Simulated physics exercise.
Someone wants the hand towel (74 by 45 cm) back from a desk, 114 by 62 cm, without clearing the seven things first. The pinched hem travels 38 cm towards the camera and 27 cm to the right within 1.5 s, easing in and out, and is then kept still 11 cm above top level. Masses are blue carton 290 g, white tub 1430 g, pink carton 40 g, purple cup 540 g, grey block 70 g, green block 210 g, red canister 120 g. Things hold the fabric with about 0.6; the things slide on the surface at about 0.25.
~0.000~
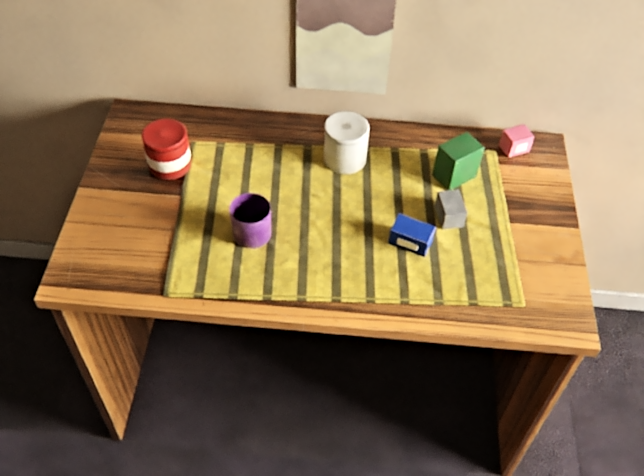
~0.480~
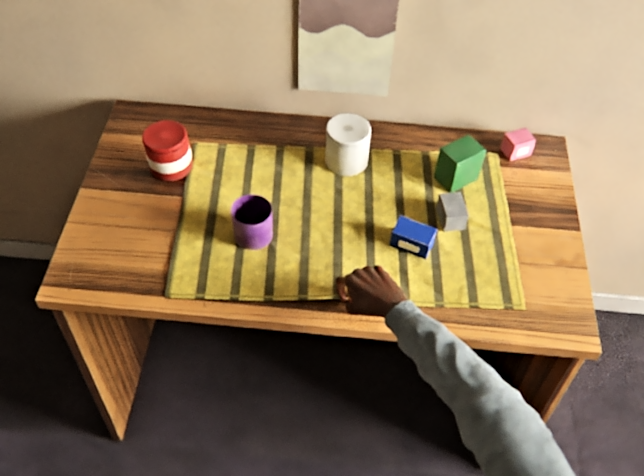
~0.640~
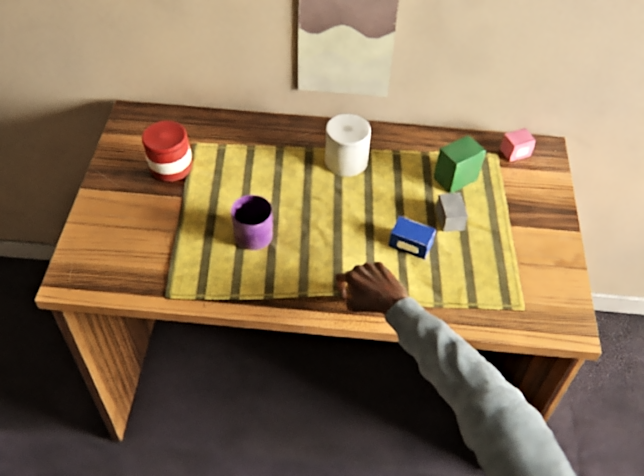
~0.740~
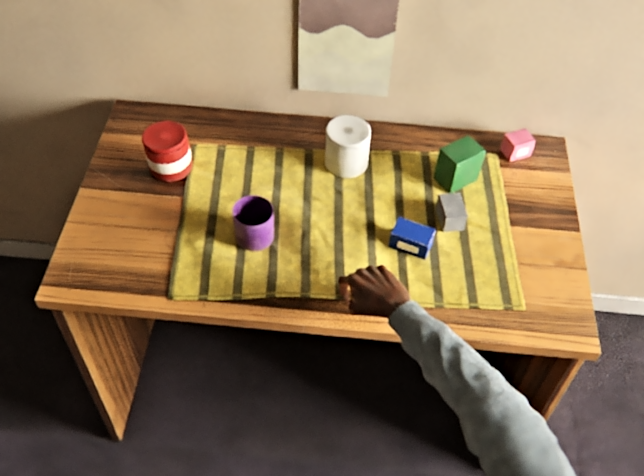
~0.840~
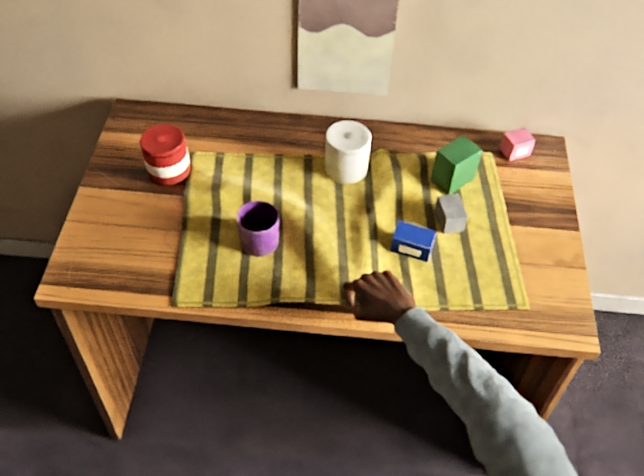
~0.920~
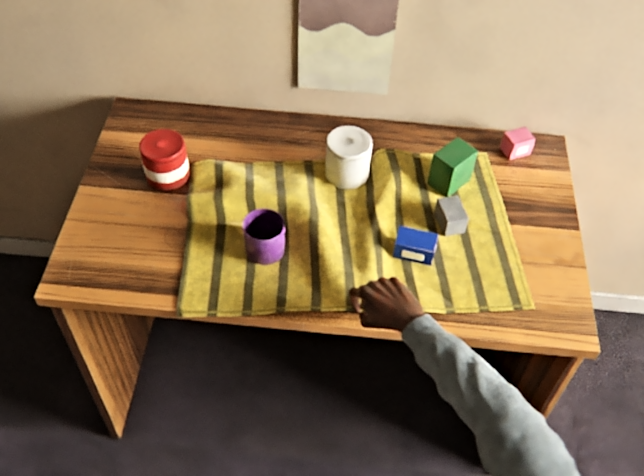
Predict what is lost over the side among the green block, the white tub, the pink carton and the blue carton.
In order: The green block goes over the edge; the white tub falls off; the pink carton remains up there; the blue carton drops off.
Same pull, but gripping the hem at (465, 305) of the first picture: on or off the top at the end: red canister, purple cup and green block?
In that case: Red canister stays on, purple cup falls off, green block falls off.
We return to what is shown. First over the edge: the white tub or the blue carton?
The blue one.
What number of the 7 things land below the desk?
5 of them.
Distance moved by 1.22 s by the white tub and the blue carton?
White tub 15 cm, blue carton 10 cm.
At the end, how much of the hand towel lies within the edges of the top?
About 0 per cent.
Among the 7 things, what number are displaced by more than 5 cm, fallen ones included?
That makes 5.
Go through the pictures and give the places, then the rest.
In the first picture, shows, green block (462, 146); white tub (347, 126); pink carton (519, 133); blue carton (413, 228); hand towel corners (163, 297) (496, 152) (524, 307).
In the second picture, shows, hand towel corners (165, 298) (497, 154); grip (346, 299).
In the third picture, shows, hand towel corners (165, 298) (497, 155); grip (346, 296).
In the fourth picture, shows, white tub (349, 130); hand towel corners (168, 300) (497, 155); grip (349, 299).
In the fifth picture, shows, white tub (349, 136); red canister (163, 139); purple cup (258, 216); hand towel corners (172, 306) (491, 153); grip (354, 305).
In the sixth picture, shows, green block (456, 152); white tub (349, 141); pink carton (520, 135); blue carton (417, 239); hand towel corners (177, 317) (486, 153) (535, 309); grip (360, 311).
By 1.2 s, 85 % of the hand towel is still over the top; white tub 16 cm off its start, blue carton 12 cm off its start, green block 10 cm off its start.
By 1.5 s, 55 % of the hand towel is still over the top; white tub 30 cm off its start, blue carton 24 cm off its start, green block 21 cm off its start.
By 1.8 s, 25 % of the hand towel is still over the top; white tub 43 cm off its start at (385, 278), blue carton on its side, 37 cm off its start at (484, 394), green block 34 cm off its start at (490, 271).
By 2.1 s, 10 % of the hand towel is still over the top; green block on its side, 57 cm off its start, blue carton over the edge, white tub 50 cm off its start.
By 3.7 s, 0 % of the hand towel is still over the top; white tub over the edge, green block over the edge, blue carton over the edge, pink carton 0 cm off its start at (520, 135).
